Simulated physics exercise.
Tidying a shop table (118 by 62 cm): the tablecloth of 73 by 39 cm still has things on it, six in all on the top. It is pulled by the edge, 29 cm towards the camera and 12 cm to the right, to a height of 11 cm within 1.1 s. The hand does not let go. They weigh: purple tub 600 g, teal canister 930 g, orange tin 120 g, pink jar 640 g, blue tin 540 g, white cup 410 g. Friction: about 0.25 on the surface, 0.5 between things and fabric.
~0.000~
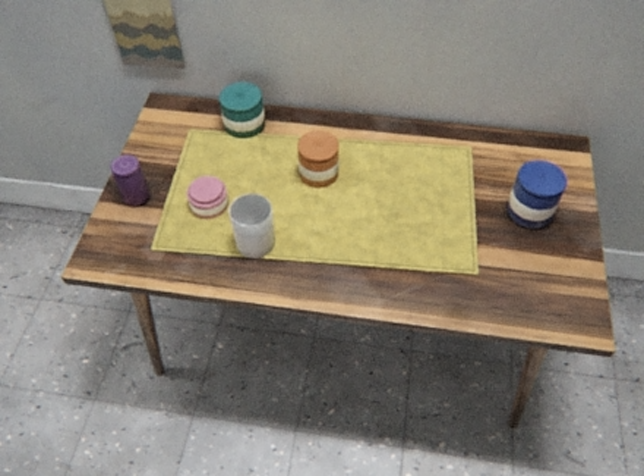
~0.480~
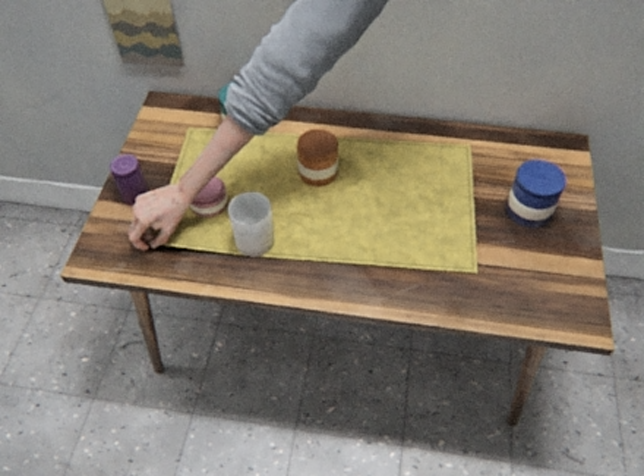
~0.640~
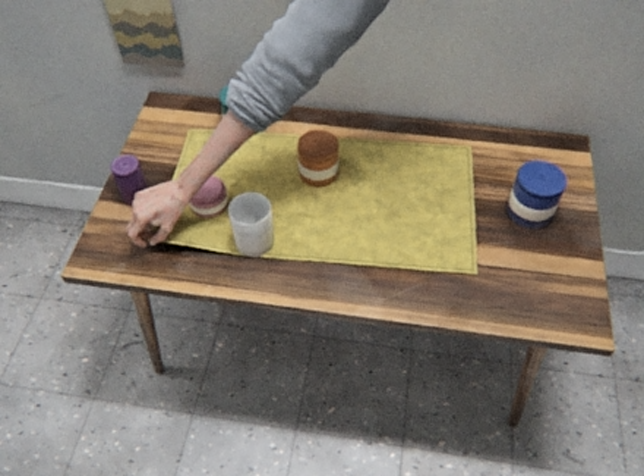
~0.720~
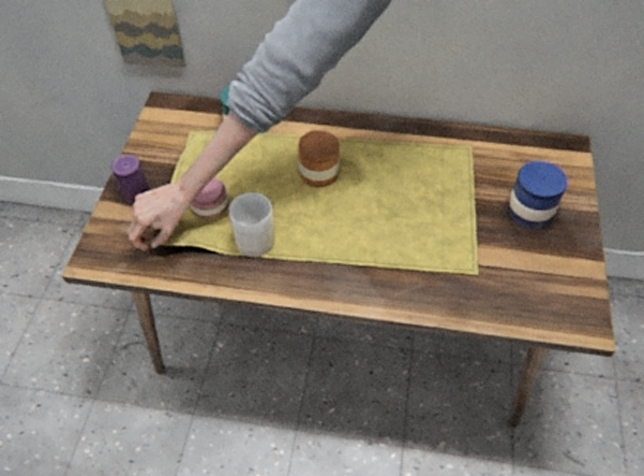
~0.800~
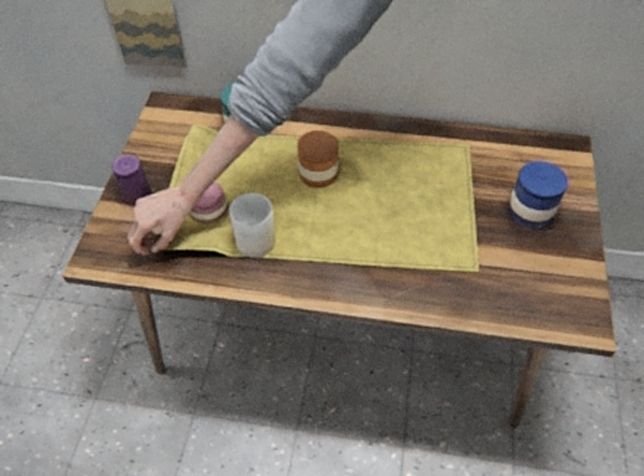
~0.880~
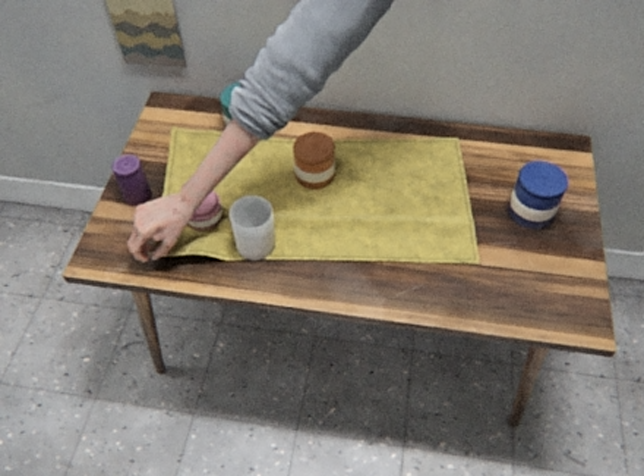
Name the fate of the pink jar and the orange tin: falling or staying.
In order: The pink jar drops off; the orange tin goes over the edge.
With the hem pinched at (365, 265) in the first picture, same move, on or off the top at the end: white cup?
Then: White cup goes over.
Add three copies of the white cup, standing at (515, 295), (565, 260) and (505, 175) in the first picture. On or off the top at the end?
In that order: Stays up, remains, stays up.
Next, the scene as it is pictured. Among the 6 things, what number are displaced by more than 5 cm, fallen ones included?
That makes 3.
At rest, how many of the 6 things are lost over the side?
That makes 3.
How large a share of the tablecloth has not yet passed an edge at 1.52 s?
Some 75 per cent of it.
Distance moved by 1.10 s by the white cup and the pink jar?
About: White cup 4 cm, pink jar 15 cm.
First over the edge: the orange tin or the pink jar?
The pink one.
By 1.1 s, 100 % of the tablecloth is still over the top; pink jar 13 cm off its start, orange tin 9 cm off its start, white cup 5 cm off its start.
By 1.3 s, 90 % of the tablecloth is still over the top; pink jar 24 cm off its start, orange tin 18 cm off its start, white cup 11 cm off its start.
By 1.5 s, 75 % of the tablecloth is still over the top; pink jar 34 cm off its start at (164, 329), orange tin 29 cm off its start at (208, 197), white cup 18 cm off its start at (229, 280).
By 1.7 s, 30 % of the tablecloth is still over the top; orange tin 47 cm off its start, pink jar over the edge, white cup on its side, 33 cm off its start.
By 3.3 s, 0 % of the tablecloth is still over the top; orange tin over the edge, pink jar over the edge, white cup over the edge.
